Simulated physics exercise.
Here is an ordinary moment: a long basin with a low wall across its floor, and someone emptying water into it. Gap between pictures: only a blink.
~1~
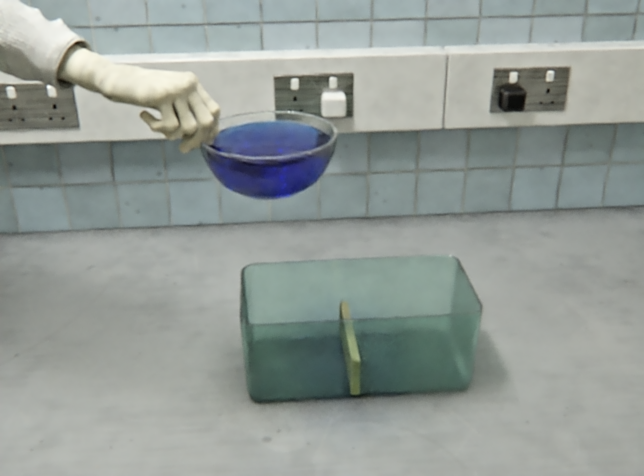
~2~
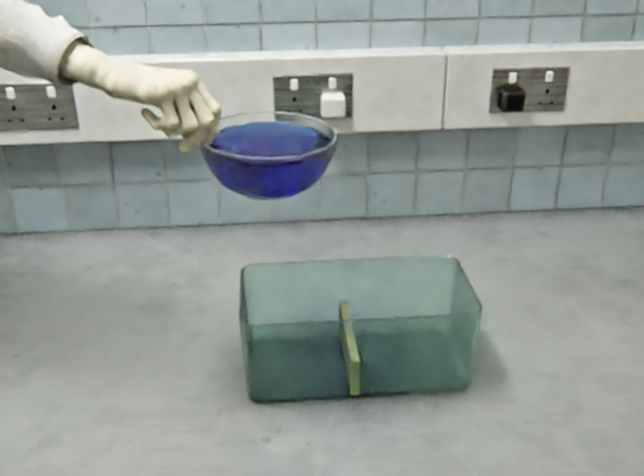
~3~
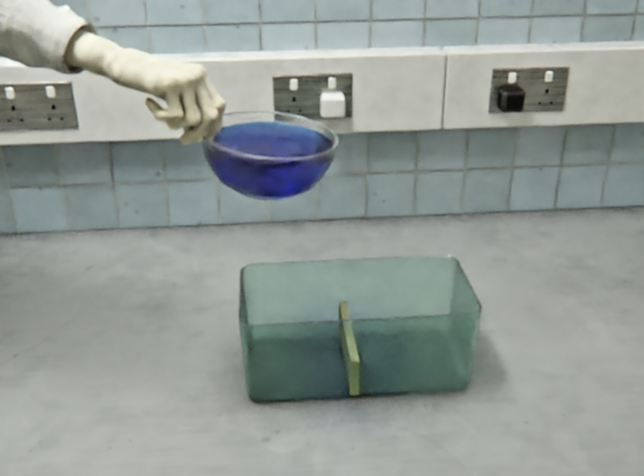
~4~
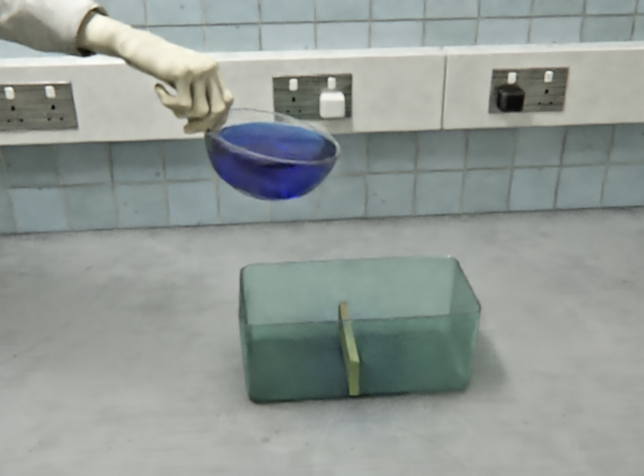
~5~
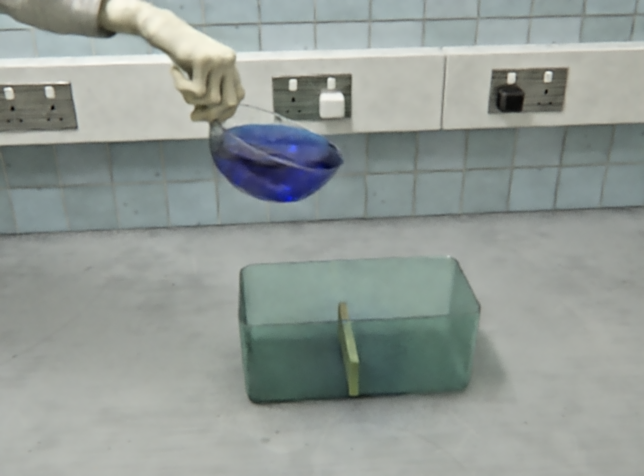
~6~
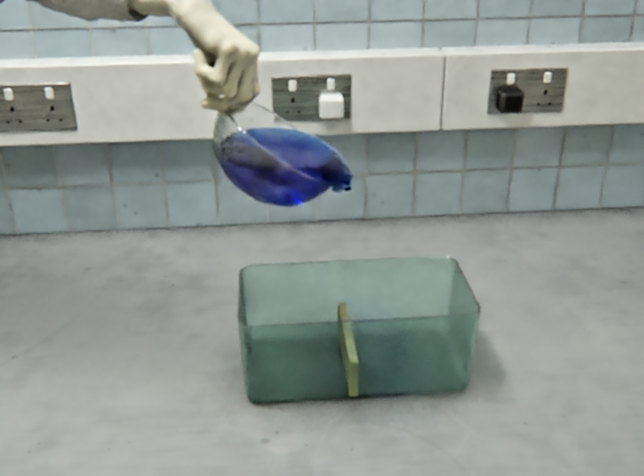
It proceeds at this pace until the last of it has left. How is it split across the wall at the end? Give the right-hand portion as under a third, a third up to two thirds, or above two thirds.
Greater than two thirds.
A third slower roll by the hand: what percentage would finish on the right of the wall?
Estimate: Around 85 %.
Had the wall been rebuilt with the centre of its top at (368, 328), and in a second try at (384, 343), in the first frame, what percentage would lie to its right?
Case 1: 55 %; case 2: 40 %.
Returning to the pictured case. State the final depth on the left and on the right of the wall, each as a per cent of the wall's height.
About 20 left, about 50 right.
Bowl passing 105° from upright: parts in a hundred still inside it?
It works out to close to 5 percent.
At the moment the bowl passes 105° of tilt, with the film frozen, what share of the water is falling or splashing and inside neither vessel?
Roughly 40 percent.
A moment on, the bowl is tipped right over and 3 per cent is still to pour, 0 is left of the wall and 58 right of it.
Next, the bowl is tipped right over and 0 per cent is still to pour, 19 is left of the wall and 72 right of it.
Then the bowl is tipped right over and 0 per cent is still to pour, 21 is left of the wall and 76 right of it.
Later the bowl is tipped right over and 0 per cent is still to pour, 22 is left of the wall and 76 right of it.
At rest 22 per cent lies left of the wall, 76 right of it and 2 outside.
